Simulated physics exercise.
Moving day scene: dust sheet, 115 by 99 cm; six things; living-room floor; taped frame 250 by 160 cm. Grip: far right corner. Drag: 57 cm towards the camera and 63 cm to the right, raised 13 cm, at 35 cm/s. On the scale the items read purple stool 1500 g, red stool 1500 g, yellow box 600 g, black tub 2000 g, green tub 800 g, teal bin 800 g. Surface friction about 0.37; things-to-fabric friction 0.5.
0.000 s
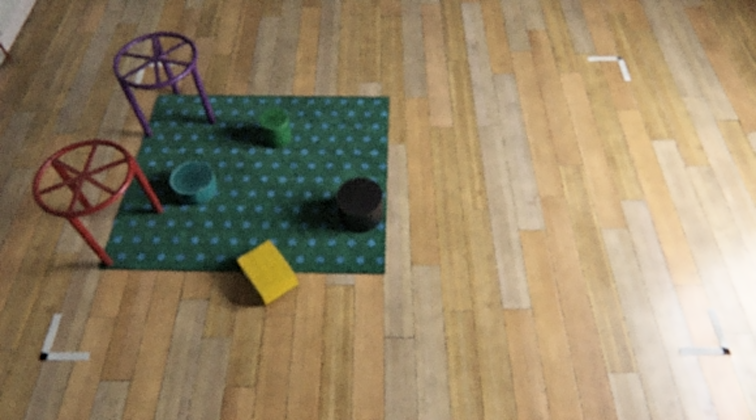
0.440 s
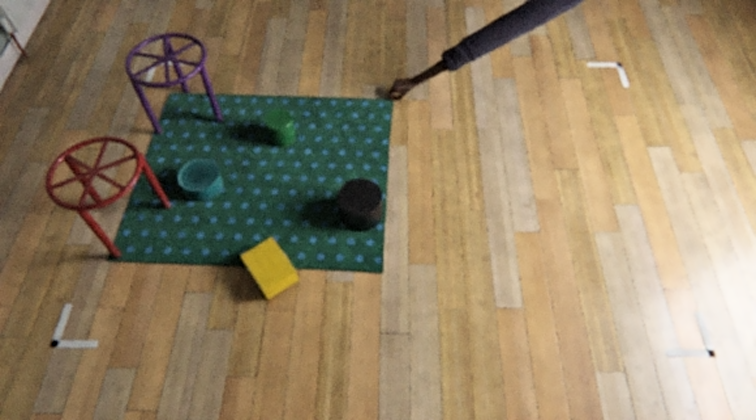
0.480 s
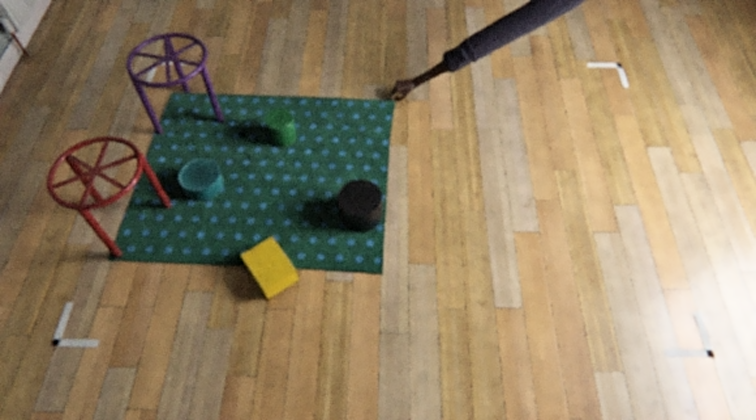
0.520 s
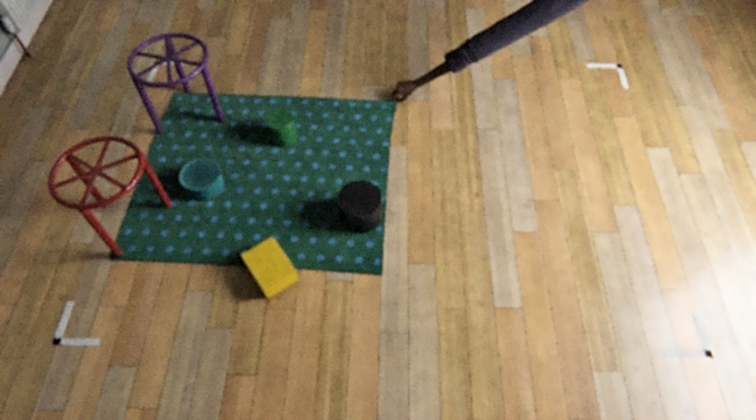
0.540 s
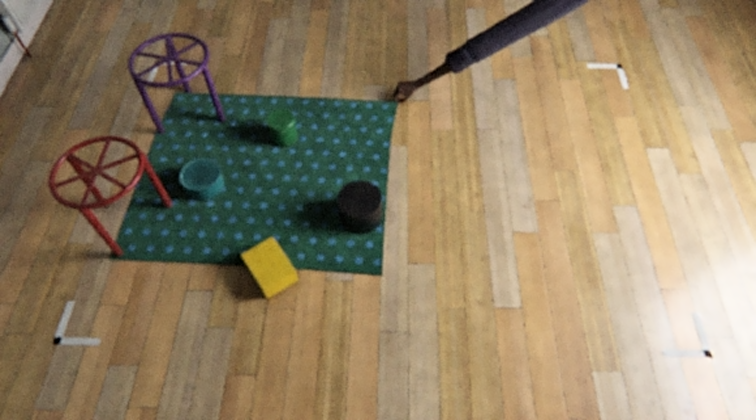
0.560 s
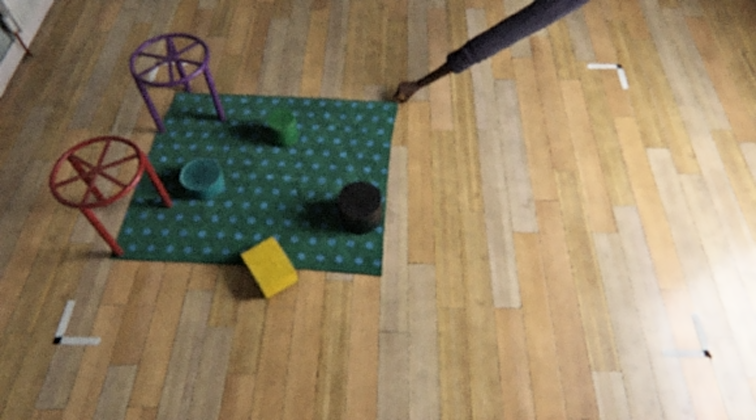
A dark-sleeved arm reaching in from upper right to grip a green dotted sheet's corner, stools and containers barely shifting.
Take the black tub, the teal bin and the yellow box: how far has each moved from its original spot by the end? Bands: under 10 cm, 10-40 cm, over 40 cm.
In the end the black tub's displacement is medium. The teal bin's displacement is large. The yellow box's displacement is small.
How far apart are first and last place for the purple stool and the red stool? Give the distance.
The purple stool ends 70 cm from where it began, and the red stool ends 40 cm from where it began.
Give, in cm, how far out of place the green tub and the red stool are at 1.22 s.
About: Green tub 15 cm, red stool 4 cm.
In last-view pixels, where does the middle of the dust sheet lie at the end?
(364, 203) or thereabouts.
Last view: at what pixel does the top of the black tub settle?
Somewhere around (397, 213) is where it ends up.
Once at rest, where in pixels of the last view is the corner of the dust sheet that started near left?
(194, 223), roughly.
By 1.2 s, middle of the dust sheet at (281, 182); teal bin 8 cm off its start, black tub 4 cm off its start, yellow box 2 cm off its start.
By 1.9 s, middle of the dust sheet at (306, 189); teal bin 23 cm off its start, black tub 5 cm off its start, yellow box 2 cm off its start.
By 2.5 s, middle of the dust sheet at (341, 199); teal bin 41 cm off its start at (292, 176), black tub 12 cm off its start at (384, 207), yellow box 3 cm off its start at (273, 267).
By 3.2 s, middle of the dust sheet at (364, 203); teal bin 54 cm off its start, black tub 18 cm off its start, yellow box 3 cm off its start.
By 3.8 s, middle of the dust sheet at (364, 203); teal bin 54 cm off its start at (320, 177), black tub 18 cm off its start at (397, 213), yellow box 3 cm off its start at (273, 267), purple stool 72 cm off its start at (326, 63).
